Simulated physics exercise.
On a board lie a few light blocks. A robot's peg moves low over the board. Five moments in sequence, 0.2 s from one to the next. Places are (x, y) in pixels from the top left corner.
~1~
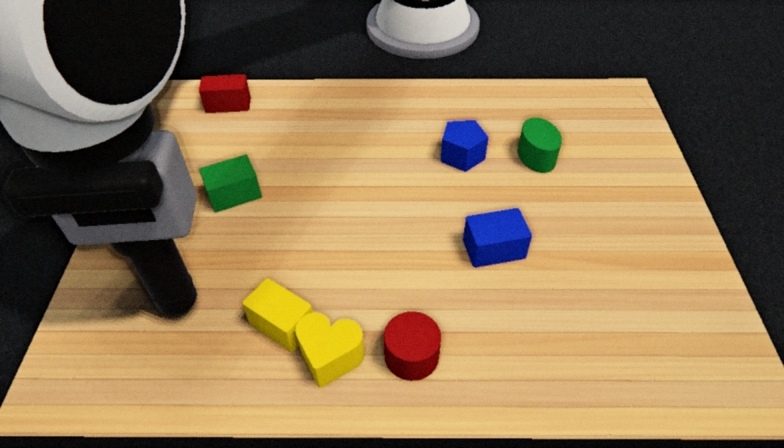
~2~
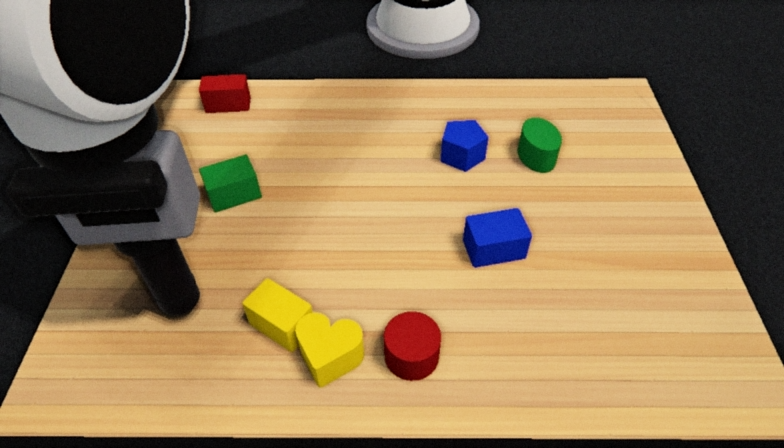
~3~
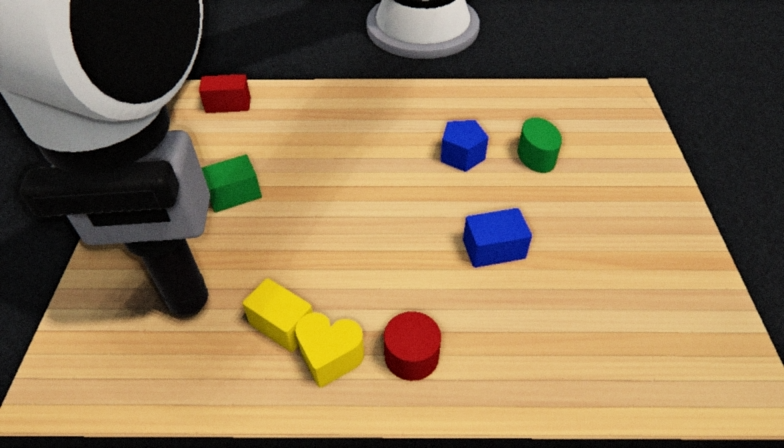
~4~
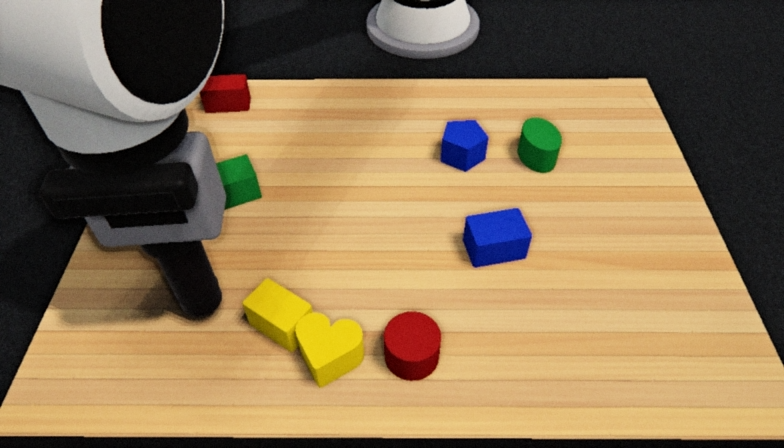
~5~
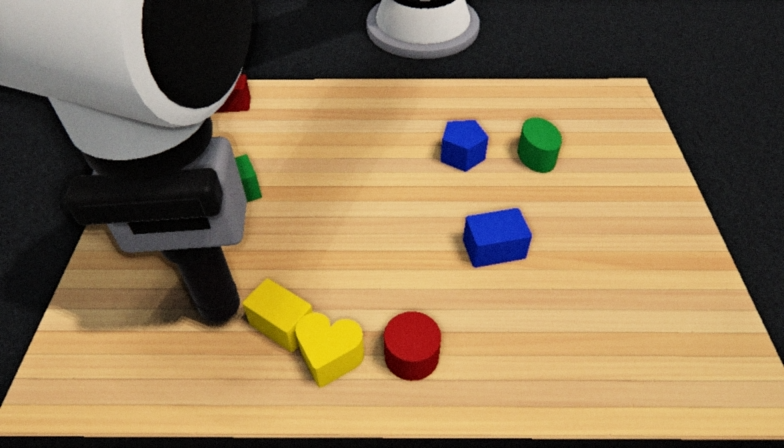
A robot arm slides its black peg slowly right over a wooden board towards a yellow rectangle, the coloured blocks staying still.
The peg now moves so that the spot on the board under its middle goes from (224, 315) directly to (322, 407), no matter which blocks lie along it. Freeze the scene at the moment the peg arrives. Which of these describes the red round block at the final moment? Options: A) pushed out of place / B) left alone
B (left alone)
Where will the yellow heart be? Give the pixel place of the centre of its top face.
At (355, 341).
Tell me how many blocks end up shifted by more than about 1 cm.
Two move.
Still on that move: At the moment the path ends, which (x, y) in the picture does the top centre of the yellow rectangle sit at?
At roughly (315, 311).
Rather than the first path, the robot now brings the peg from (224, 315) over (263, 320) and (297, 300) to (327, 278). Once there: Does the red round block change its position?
Answer: No.
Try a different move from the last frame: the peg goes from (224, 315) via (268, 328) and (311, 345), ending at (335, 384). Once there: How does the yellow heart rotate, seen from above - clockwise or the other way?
Clockwise rotation.
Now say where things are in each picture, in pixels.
Peg tip at (177, 300); block tops, yellow rectangle at (276, 304); yellow heart at (327, 337); red round block at (413, 335), in the first picture.
Peg at (180, 299); blocks unchanged, in the second picture.
Peg at (189, 300); blocks unchanged, in the third picture.
Peg at (203, 301); blocks unchanged, in the fourth picture.
Peg at (220, 306); yellow rectangle at (276, 304); yellow heart at (327, 337); red round block at (413, 335), in the fifth picture.
What follows on the original path. One third of the way, peg at (253, 335); yellow rectangle at (302, 308), turned 40° anticlockwise; yellow heart at (352, 342), turned 40° clockwise.
Two thirds of the way, peg at (285, 366); yellow rectangle at (315, 311), turned 75° anticlockwise; yellow heart at (355, 341), turned 50° clockwise.
At the end, peg at (320, 399); yellow rectangle at (315, 311), turned 75° anticlockwise; yellow heart at (355, 341), turned 50° clockwise; red round block in place.
